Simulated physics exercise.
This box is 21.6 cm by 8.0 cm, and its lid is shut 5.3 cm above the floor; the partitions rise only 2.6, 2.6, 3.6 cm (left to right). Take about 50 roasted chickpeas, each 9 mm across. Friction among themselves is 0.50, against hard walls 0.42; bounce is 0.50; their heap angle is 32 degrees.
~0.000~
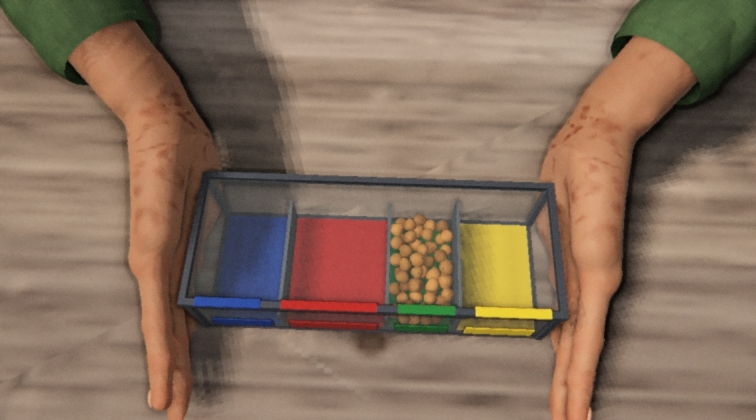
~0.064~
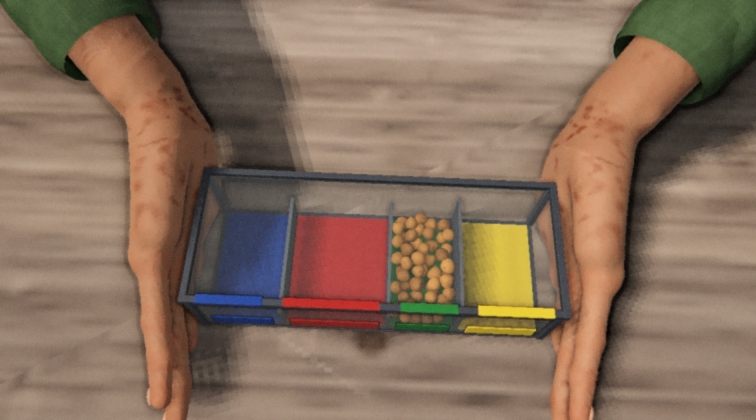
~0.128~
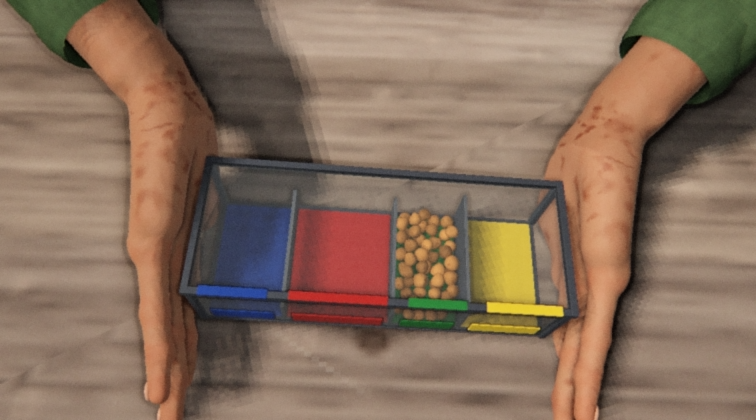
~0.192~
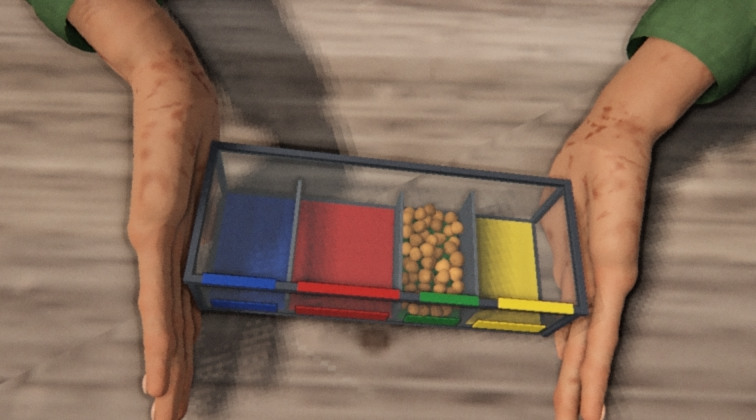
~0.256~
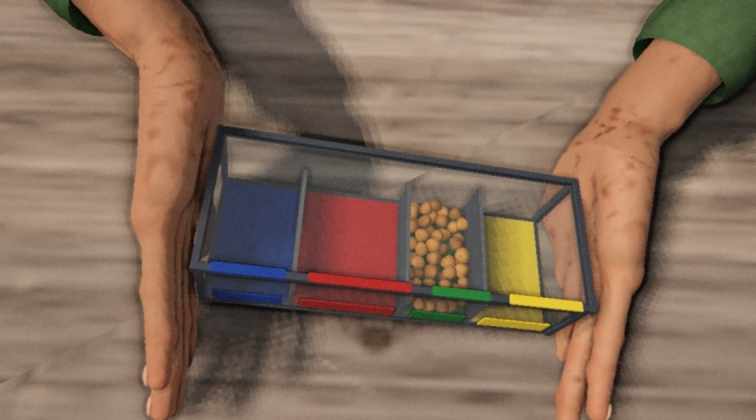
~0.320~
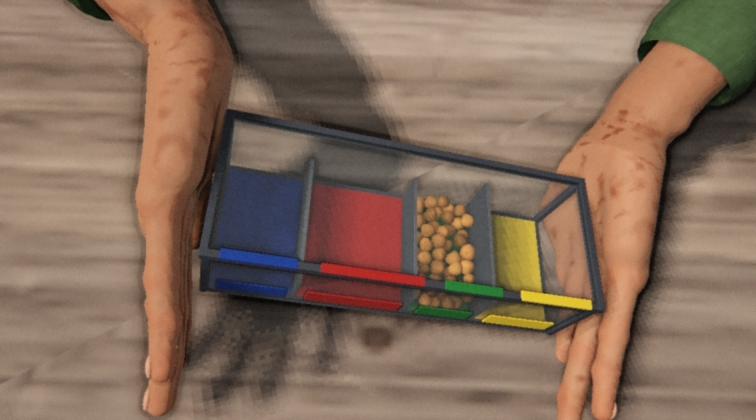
A clear, dark-edged box tilts between two open hands, its left end rising and its right side dipping, slowly at first and then faster. Seen from above on a wood-grain surface, it has blue, red, green and yellow sections from left to right, with round tan chickpeas filling the green one. The green-sleeved hands shift with the box, while the chickpeas stay in their section and the view remains still.
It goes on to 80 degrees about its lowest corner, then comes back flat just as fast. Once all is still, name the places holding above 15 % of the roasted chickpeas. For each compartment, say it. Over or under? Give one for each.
Red compartment: Does not qualify; blue compartment: Does not qualify; green compartment: Qualifies; yellow compartment: Does not qualify.
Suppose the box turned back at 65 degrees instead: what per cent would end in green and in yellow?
Shares: Green 100, yellow 0, in per cent.
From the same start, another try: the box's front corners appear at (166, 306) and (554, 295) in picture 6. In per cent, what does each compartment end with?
Red 5, blue 5, green 90, yellow 0.
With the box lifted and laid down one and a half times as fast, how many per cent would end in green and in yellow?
That gives green 100 percent and yellow 0 percent.
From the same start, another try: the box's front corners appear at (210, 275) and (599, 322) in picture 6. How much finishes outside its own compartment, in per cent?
Around 0 per cent, it would seem.
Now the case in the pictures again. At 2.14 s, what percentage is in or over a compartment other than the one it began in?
Some 0 percent.
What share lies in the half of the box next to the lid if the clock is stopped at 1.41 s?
Around 0 %.
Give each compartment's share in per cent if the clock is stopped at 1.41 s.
The split is red at 0, blue at 0, green at 100 and yellow at 0 per cent.
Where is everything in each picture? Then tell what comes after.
Box tilt 0 degrees, front corners at (186, 299) and (560, 313); green 100 %, in the first picture.
Box tilt 1 degrees, front corners at (187, 296) and (563, 312), in the second picture.
Box tilt 4 degrees, front corners at (189, 288) and (570, 310), lowest corner right back, in the third picture.
Box tilt 8 degrees, front corners at (193, 276) and (580, 308), lowest corner right back, in the fourth picture.
Box tilt 12 degrees, front corners at (199, 263) and (588, 306), lowest corner right back, in the fifth picture.
Box tilt 17 degrees, front corners at (208, 250) and (596, 305), lowest corner right back; green 100 %. Its pace works out near 65 degrees a second, in the sixth picture.
After 1.41 s, tilt 80 degrees; green 100 %.
After 2.14 s, tilt 35 degrees; green 100 %.
After 2.90 s, tilt 0 degrees; green 100 %.
By 3.2 s all is still; red 0 %, blue 0 %, green 100 %, yellow 0 %.
